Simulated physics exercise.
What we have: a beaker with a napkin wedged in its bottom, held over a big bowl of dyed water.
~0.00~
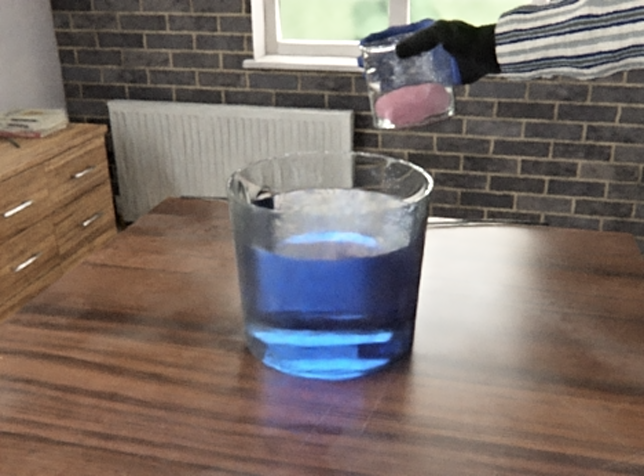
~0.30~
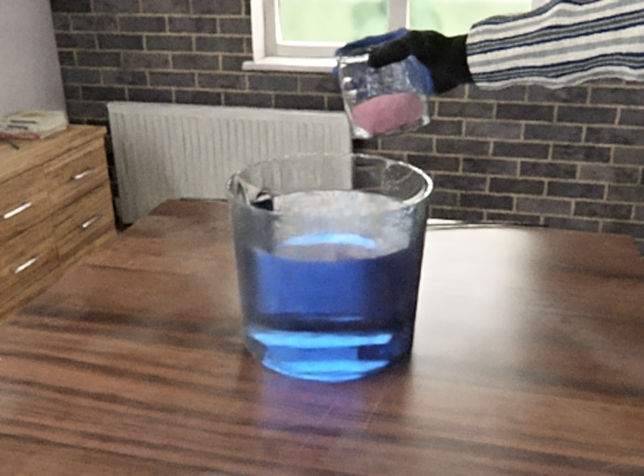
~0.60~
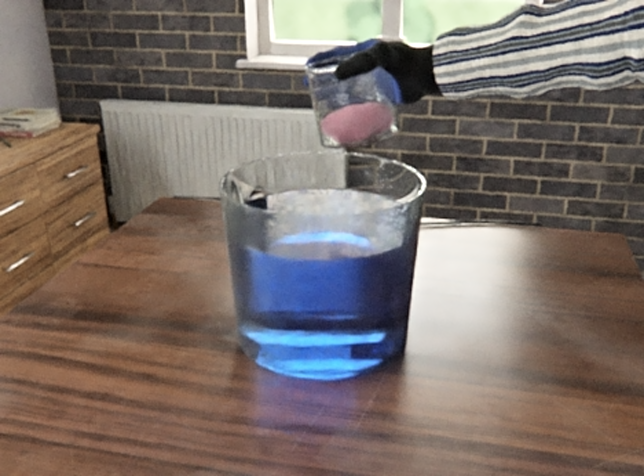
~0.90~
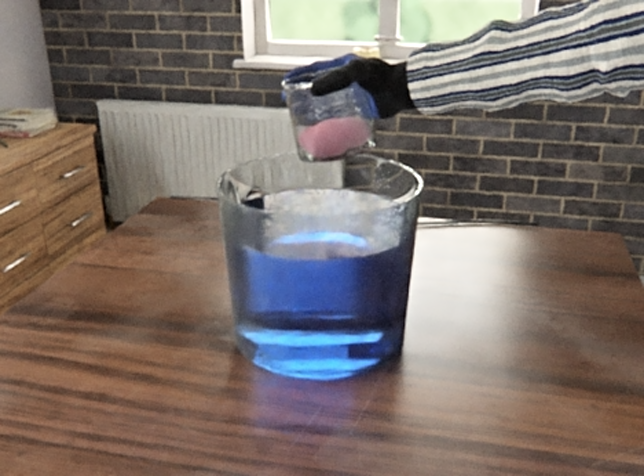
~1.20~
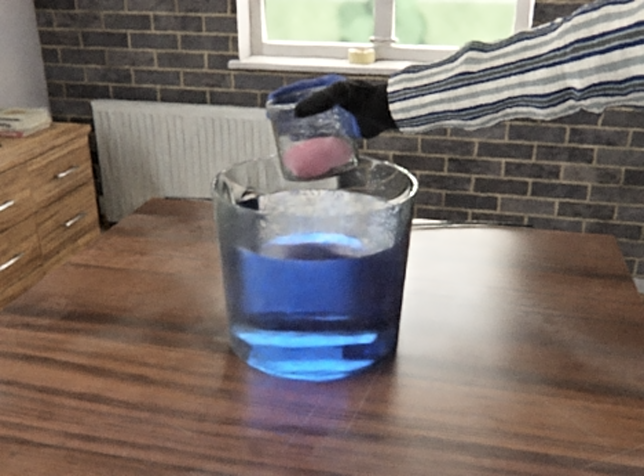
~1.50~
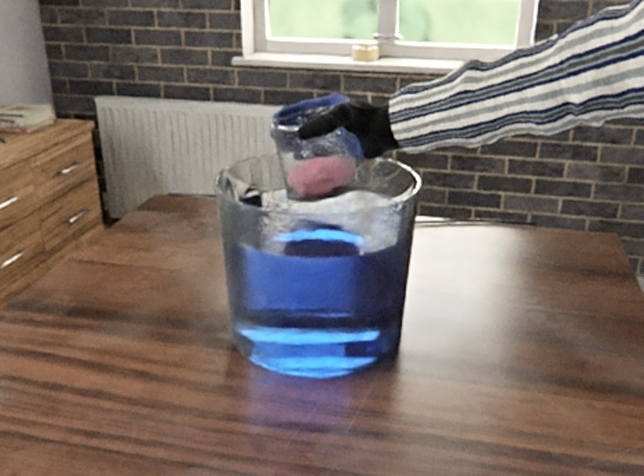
In a brick-walled room, a gloved hand moves a small beaker holding something pink leftward and down over a bowl of blue water.
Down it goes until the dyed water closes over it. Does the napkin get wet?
Under the surface the napkin is flooded.
Around 2.0 s, the beaker enters the dyed water.
Around 2.6 s, dyed water pours in as the air escapes.
Around 4.0 s, the beaker is under, flooded, and the napkin is wet.
